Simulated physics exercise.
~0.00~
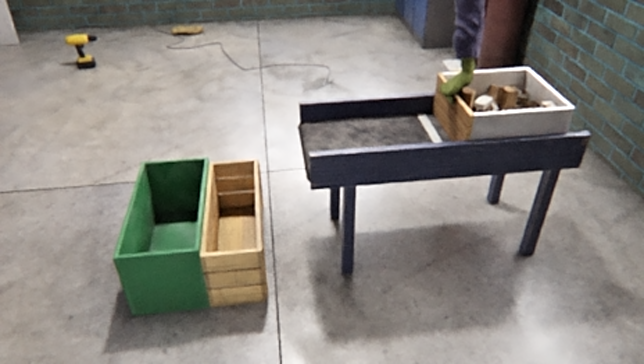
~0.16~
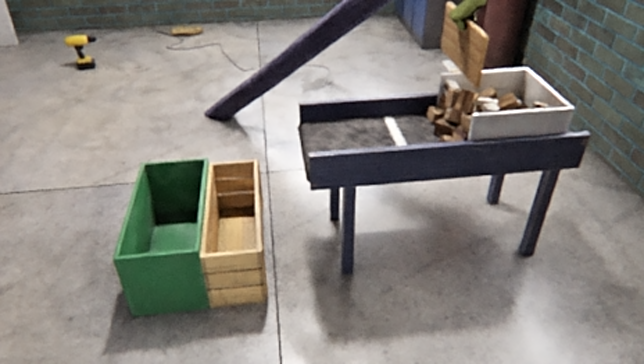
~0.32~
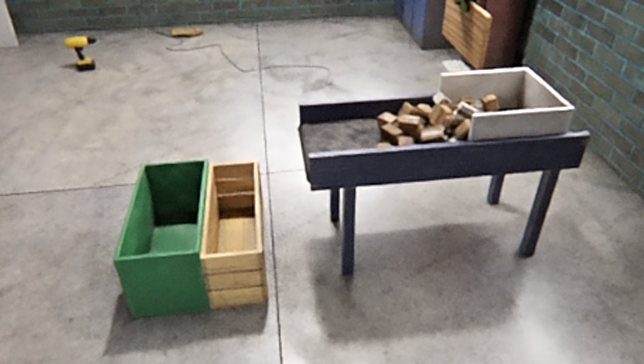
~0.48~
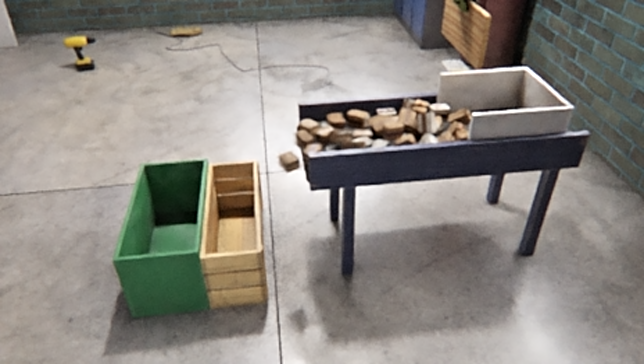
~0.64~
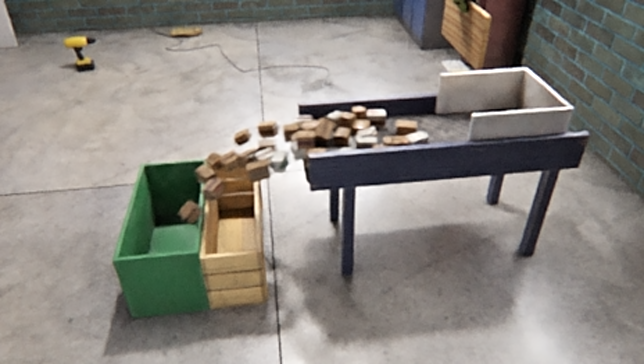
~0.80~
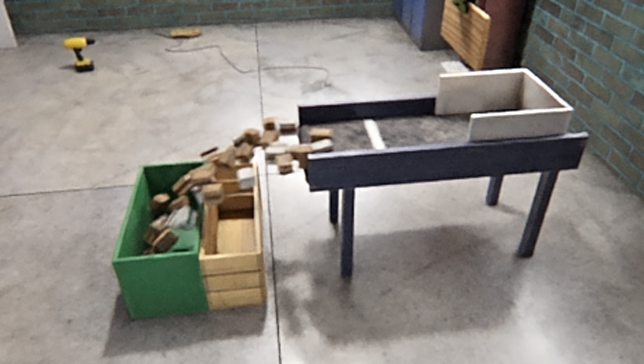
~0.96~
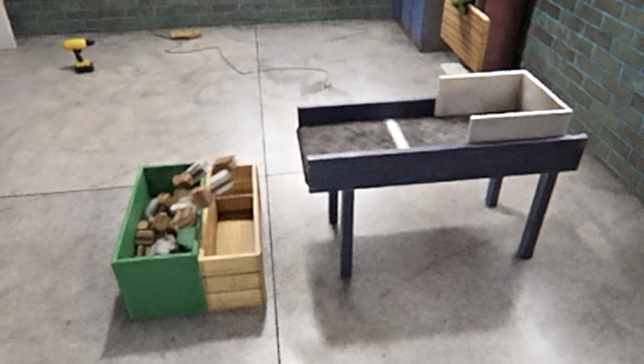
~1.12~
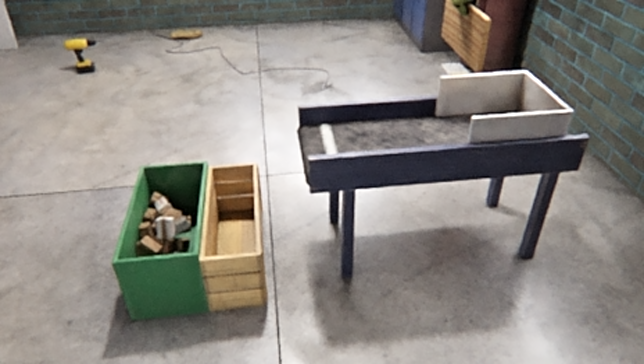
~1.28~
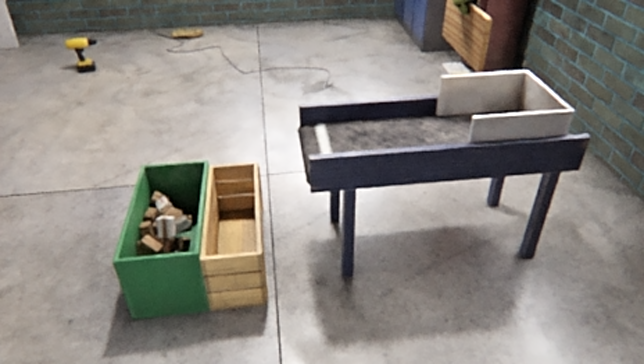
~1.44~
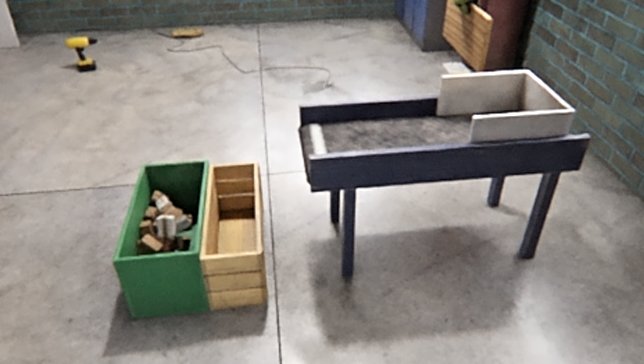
Small brown and white blocks ride a belt leftward, fly over the wooden box and settle in the green bin.
